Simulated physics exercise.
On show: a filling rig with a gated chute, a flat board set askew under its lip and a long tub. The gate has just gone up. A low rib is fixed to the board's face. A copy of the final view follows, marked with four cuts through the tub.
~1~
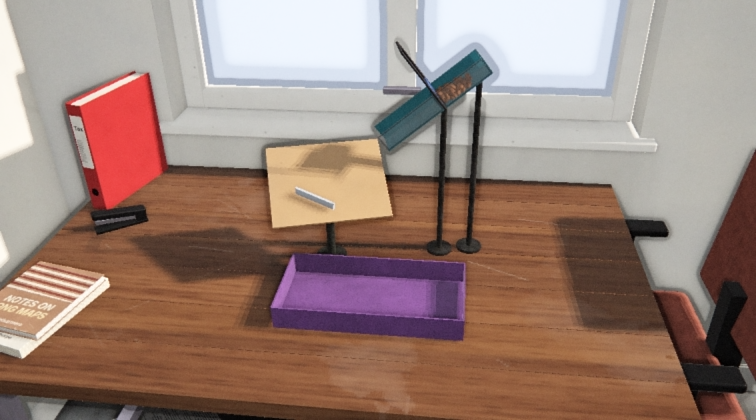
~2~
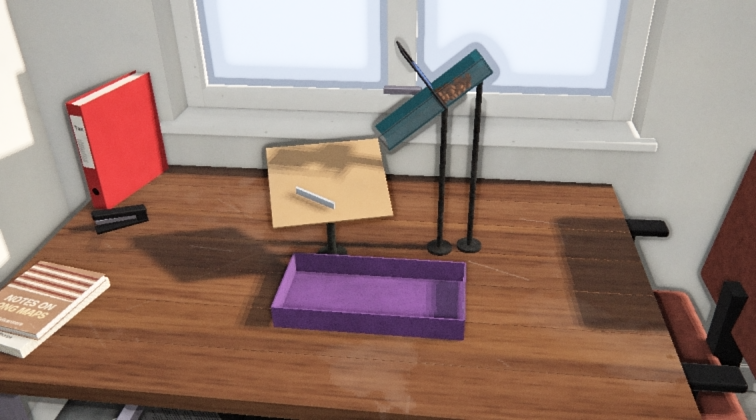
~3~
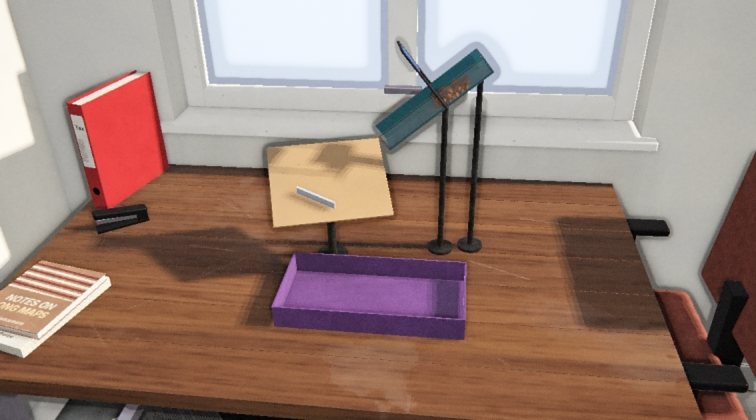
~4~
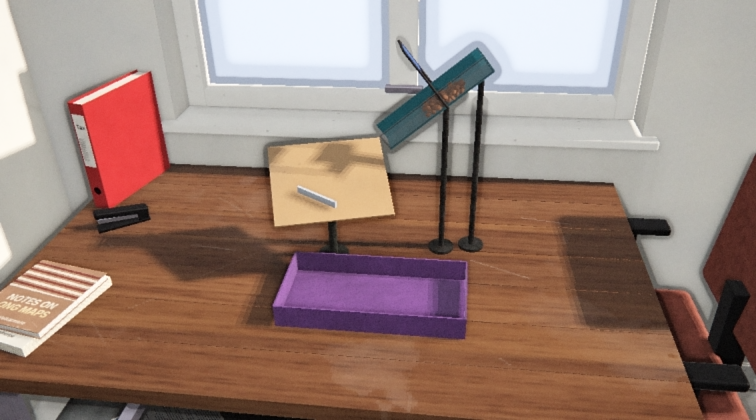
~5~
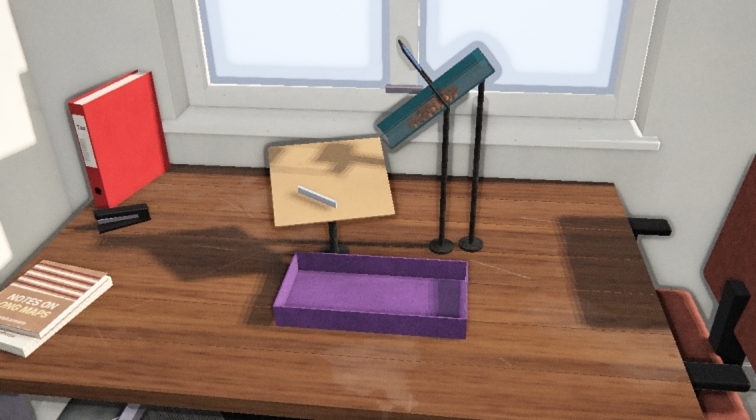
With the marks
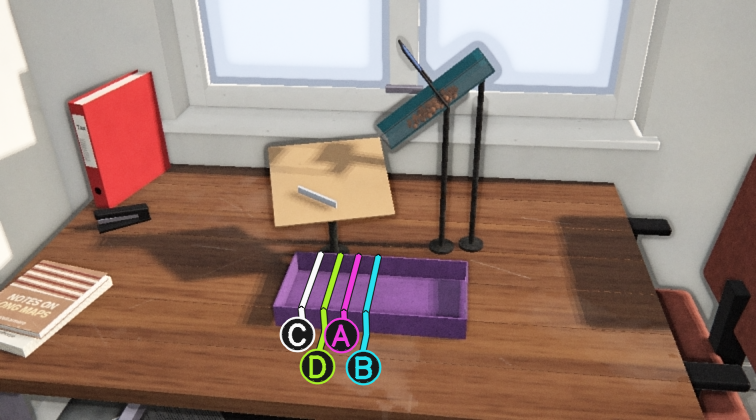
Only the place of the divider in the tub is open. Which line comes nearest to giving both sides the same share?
A beats the others.
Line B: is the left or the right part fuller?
More lands on the left.
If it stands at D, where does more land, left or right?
The right side.
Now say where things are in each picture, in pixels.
In the first frame, load behind the gate near (449, 91), bits of dog kibble; lip of the chute near (387, 145), sloping fairly steeply.
In the second frame, middle of the board near (328, 181), tilted fairly steeply; middle of its low edge near (334, 221); of its high edge near (322, 143).
In the third frame, front corners of the tub near (272, 307) and (465, 320), empty; front of the load near (437, 106).
In the fourth frame, middle of the load near (441, 98); its front near (424, 108), close to a quarter of the way to the lip; rib from (298, 186) to (336, 202).
In the fifth frame, middle of the load near (431, 106); its front near (410, 126), close to two thirds of the way to the lip.
On the marked copy, line A crosses the front rim at (343, 311); line B crosses the front rim at (365, 312); line C crosses the front rim at (301, 308); line D crosses the front rim at (323, 309).
Choosing A, of what is caught, close to half on the left of the divider, close to half on the right.
Choosing B, of what is caught, all but a few on the left of the divider, a small share on the right.
Choosing C, of what is caught, a small share on the left of the divider, all but a few on the right.
Choosing D, of what is caught, a small share on the left of the divider, the bulk on the right.
